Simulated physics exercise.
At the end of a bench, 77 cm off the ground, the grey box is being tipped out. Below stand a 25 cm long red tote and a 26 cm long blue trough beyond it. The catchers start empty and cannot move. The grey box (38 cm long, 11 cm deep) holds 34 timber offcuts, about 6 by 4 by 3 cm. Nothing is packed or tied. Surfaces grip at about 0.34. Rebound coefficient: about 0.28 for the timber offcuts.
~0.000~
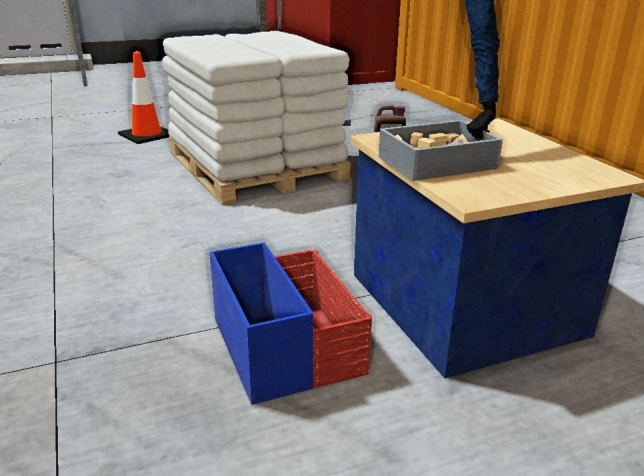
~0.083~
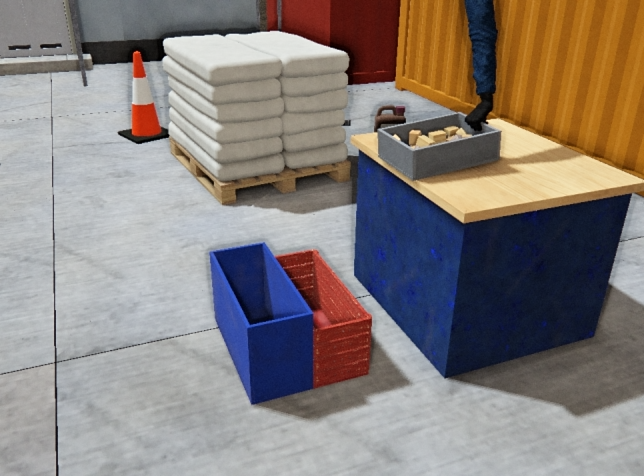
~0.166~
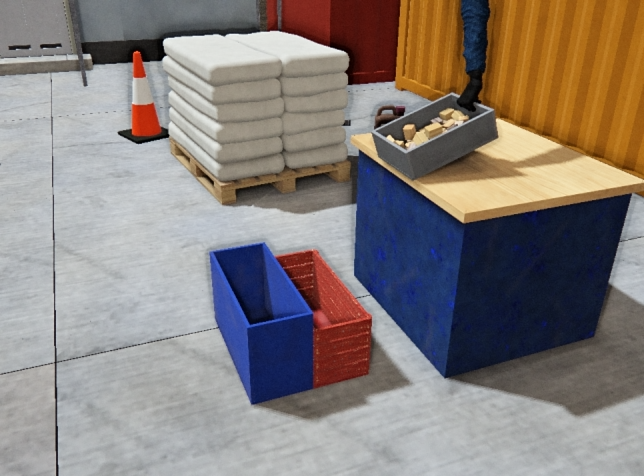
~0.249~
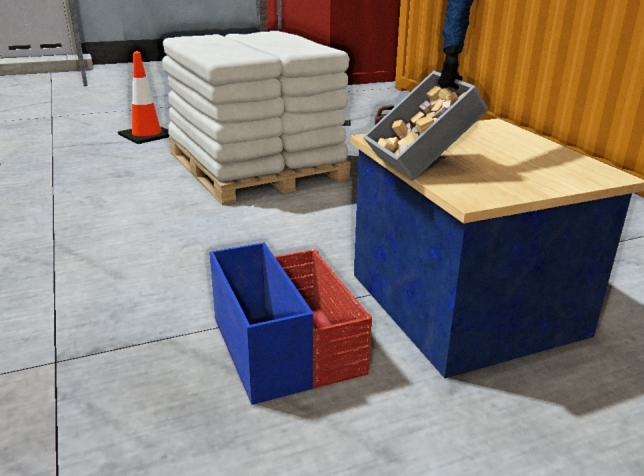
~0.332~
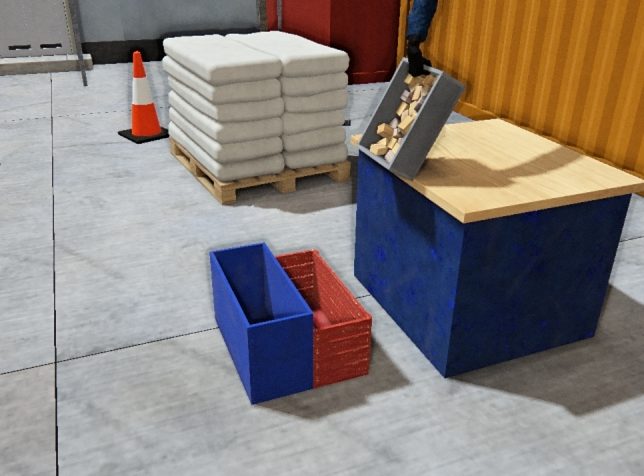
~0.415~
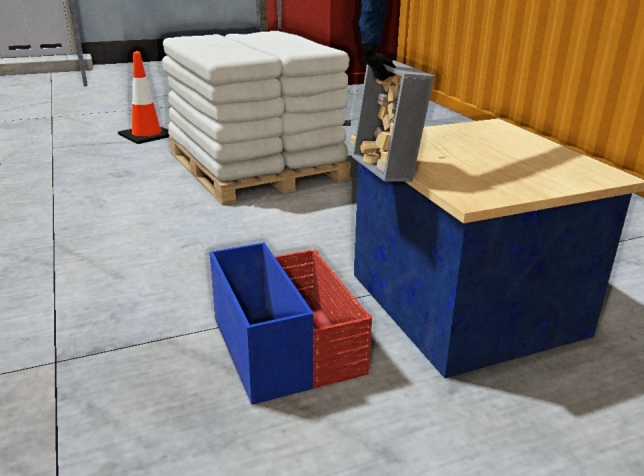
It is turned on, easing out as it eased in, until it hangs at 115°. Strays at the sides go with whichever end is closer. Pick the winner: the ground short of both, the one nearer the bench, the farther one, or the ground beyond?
The largest share ends in the first one: The red tote.
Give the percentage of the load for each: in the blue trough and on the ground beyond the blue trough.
Roughly 35 and 0 per cent.
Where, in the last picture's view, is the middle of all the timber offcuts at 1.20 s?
At about (307, 339).
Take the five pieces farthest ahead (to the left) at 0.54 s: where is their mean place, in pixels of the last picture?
Near (346, 125).
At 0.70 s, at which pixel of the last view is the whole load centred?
Around (323, 206).
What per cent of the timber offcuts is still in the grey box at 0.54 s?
About 85 per cent.
After 0.54 s, tilt 107°; 29 still in the grey box and 5 in the air.
After 0.70 s, tilt 115°; 5 still in the grey box, 1 in the red tote and 28 in the air.
After 0.92 s, tilt 115°; 15 in the red tote, 12 in the blue trough and 7 in the air.
Final count (at 1.20 s), 21 in the red tote, 12 in the blue trough and 1 on the ground short of the red tote.
